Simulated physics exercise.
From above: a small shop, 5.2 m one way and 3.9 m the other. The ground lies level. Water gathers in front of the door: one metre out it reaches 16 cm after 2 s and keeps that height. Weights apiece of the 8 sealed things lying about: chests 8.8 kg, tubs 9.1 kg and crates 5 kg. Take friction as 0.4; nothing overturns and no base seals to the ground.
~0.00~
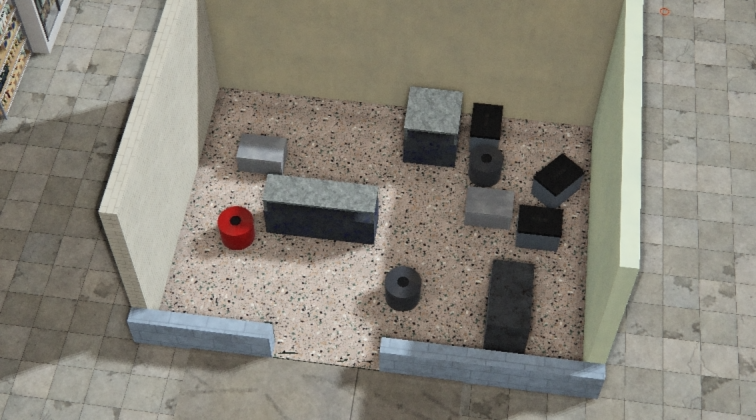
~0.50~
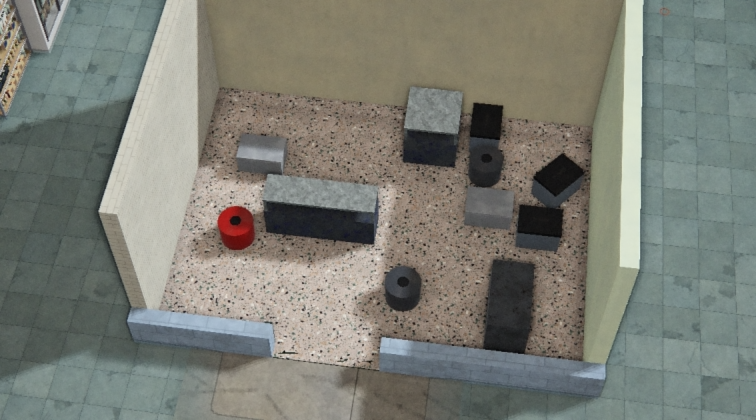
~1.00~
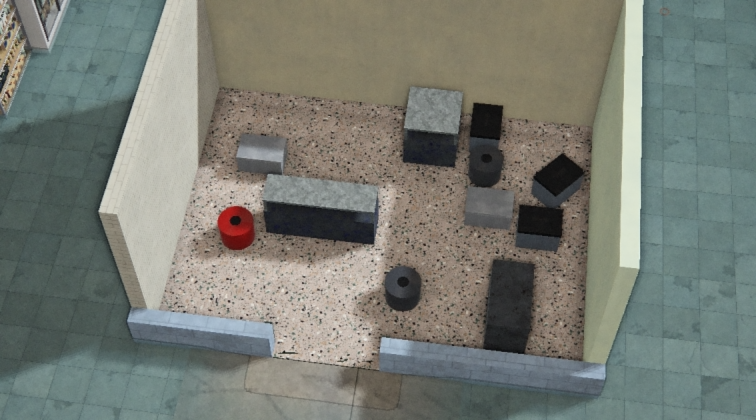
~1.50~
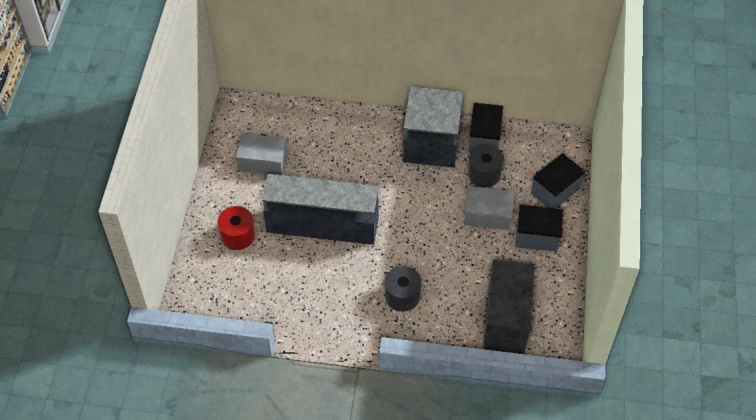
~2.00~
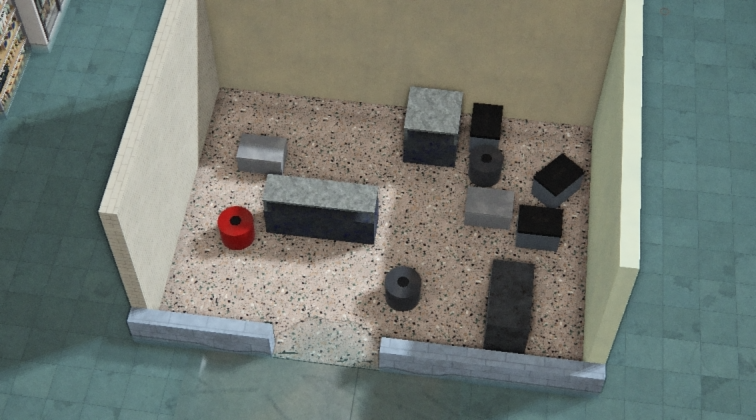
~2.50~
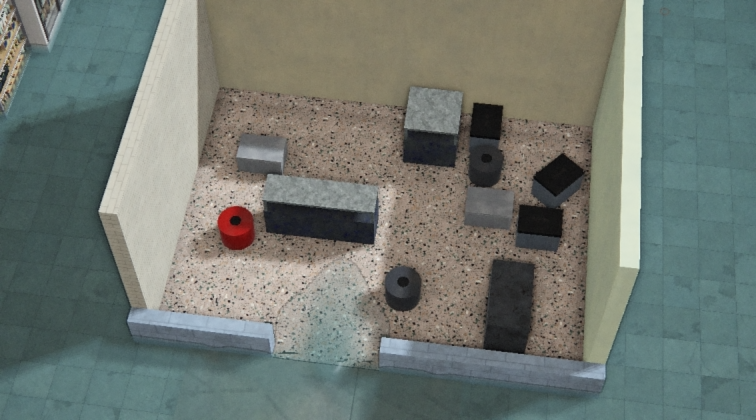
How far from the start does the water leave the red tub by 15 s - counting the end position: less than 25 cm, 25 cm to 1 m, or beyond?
The red tub ends far away.
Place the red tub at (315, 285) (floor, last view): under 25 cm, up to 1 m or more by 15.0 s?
It gets carried off.
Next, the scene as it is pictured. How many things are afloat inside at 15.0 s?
I count 8.
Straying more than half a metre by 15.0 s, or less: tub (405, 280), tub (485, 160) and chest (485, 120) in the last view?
In turn: Over, more, less.
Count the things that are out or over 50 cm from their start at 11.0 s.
I count 5.
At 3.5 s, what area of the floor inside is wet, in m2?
Roughly 3.5 m2.
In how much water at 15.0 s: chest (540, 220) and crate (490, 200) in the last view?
About 9 and 11 cm.
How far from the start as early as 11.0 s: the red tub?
About 140 cm.
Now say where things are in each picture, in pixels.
In the first picture, the red tub at (235, 221), on the bottom; 0.0 m2 under water; 0 of 8 have shifted.
In the second picture, the red tub at (235, 221) rests on the ground; water covers 0.0 m2; 0 of 8 have shifted.
In the third picture, the red tub at (235, 221) rests on the ground; water covers 0.0 m2; 0 of 8 have shifted.
In the fourth picture, the red tub at (235, 221), on the bottom; water covers 0.0 m2; 0 of 8 have shifted.
In the fifth picture, the red tub at (235, 221) rests on the ground; 0.4 m2 under water; 0 of 8 have shifted.
In the sixth picture, the red tub at (235, 221) rests on the ground; 1.2 m2 under water; 0 of 8 have shifted.
After 3.5 s the red tub is near (235, 221), 0.0 m from its start, aground; 0 afloat.
After 6.8 s the red tub is near (206, 179), 0.8 m from its start, aground; 1 afloat.
After 11.0 s the red tub is near (237, 135), 1.4 m from its start, aground; 6 afloat.
After 15.0 s the red tub is near (252, 111), 1.8 m from its start, afloat; 8 afloat.
